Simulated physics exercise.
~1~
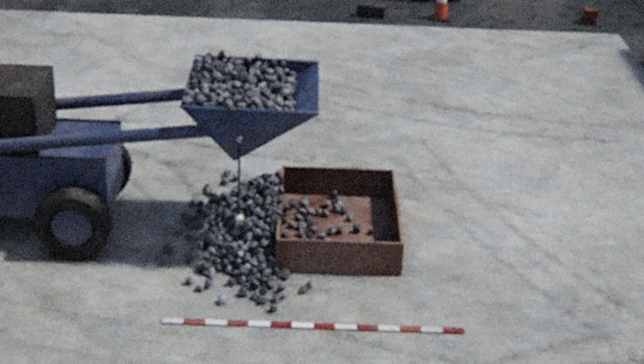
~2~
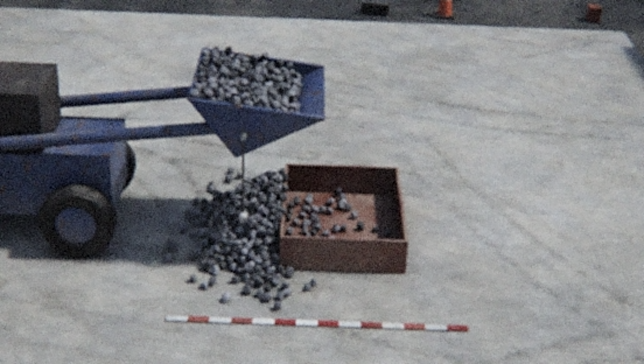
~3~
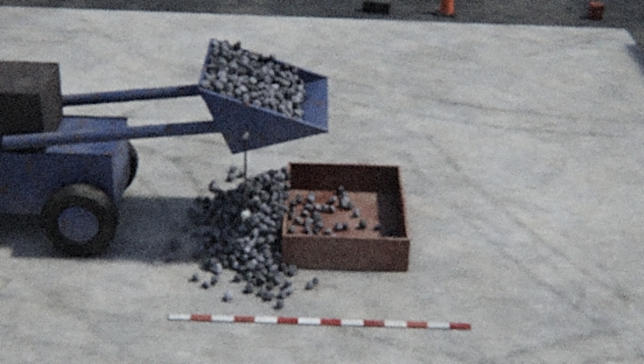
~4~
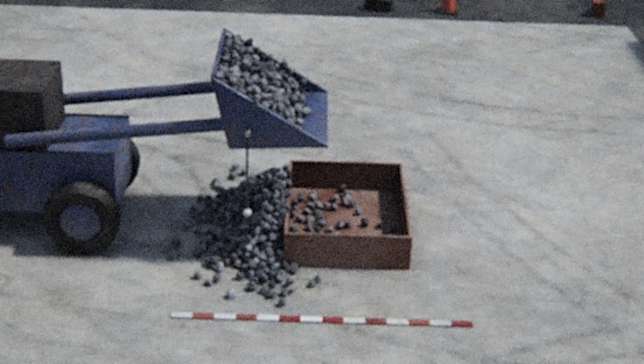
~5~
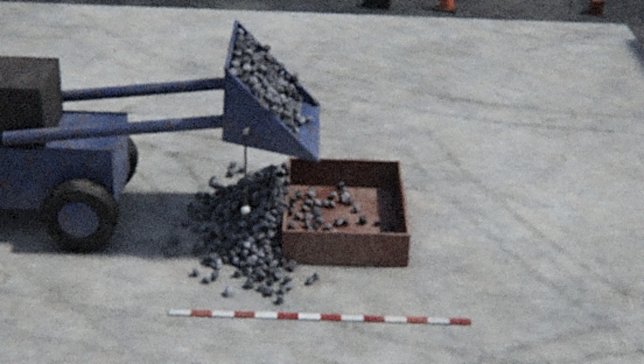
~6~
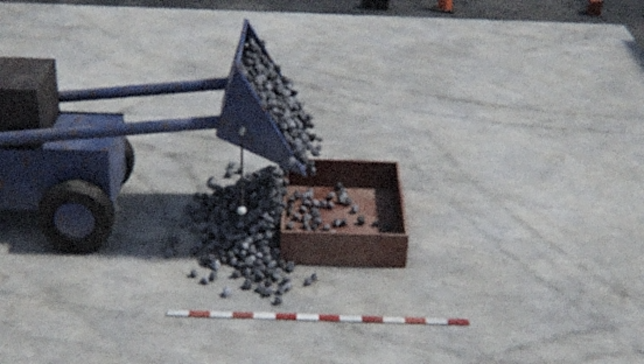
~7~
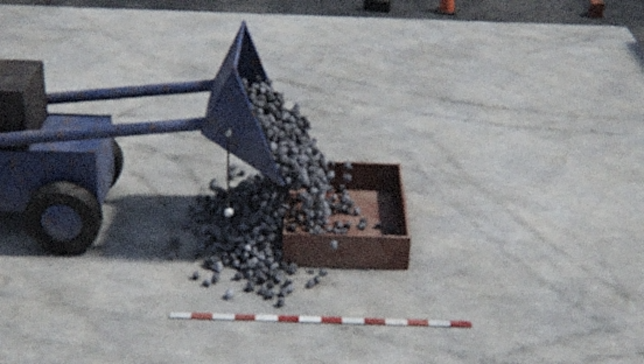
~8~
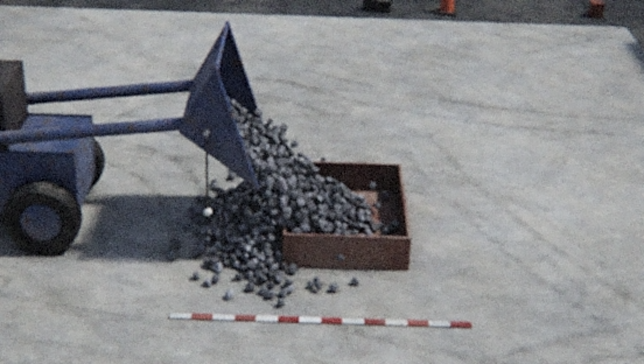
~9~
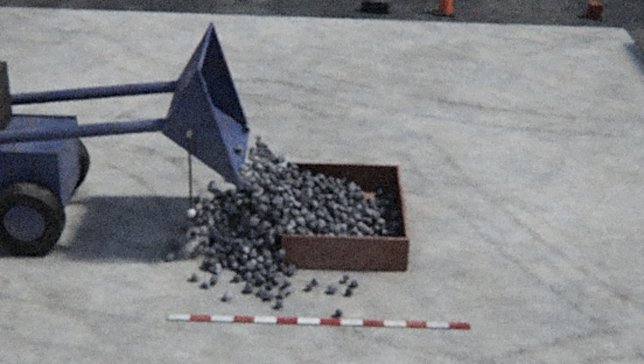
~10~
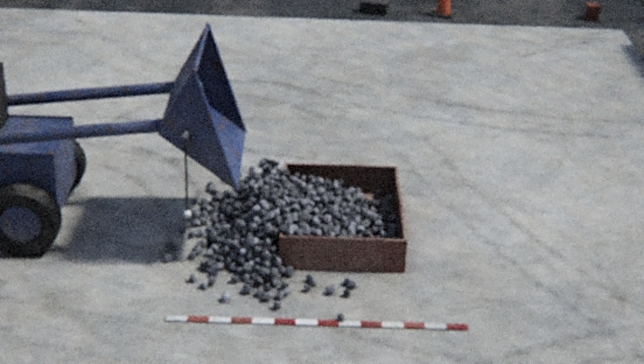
A blue loader tipped its raised bucket of grey stones toward a low reddish-brown bin, then rolled back to the left as they poured out, leaving the bucket empty, most of the load in the bin and the rest heaped against its left side.
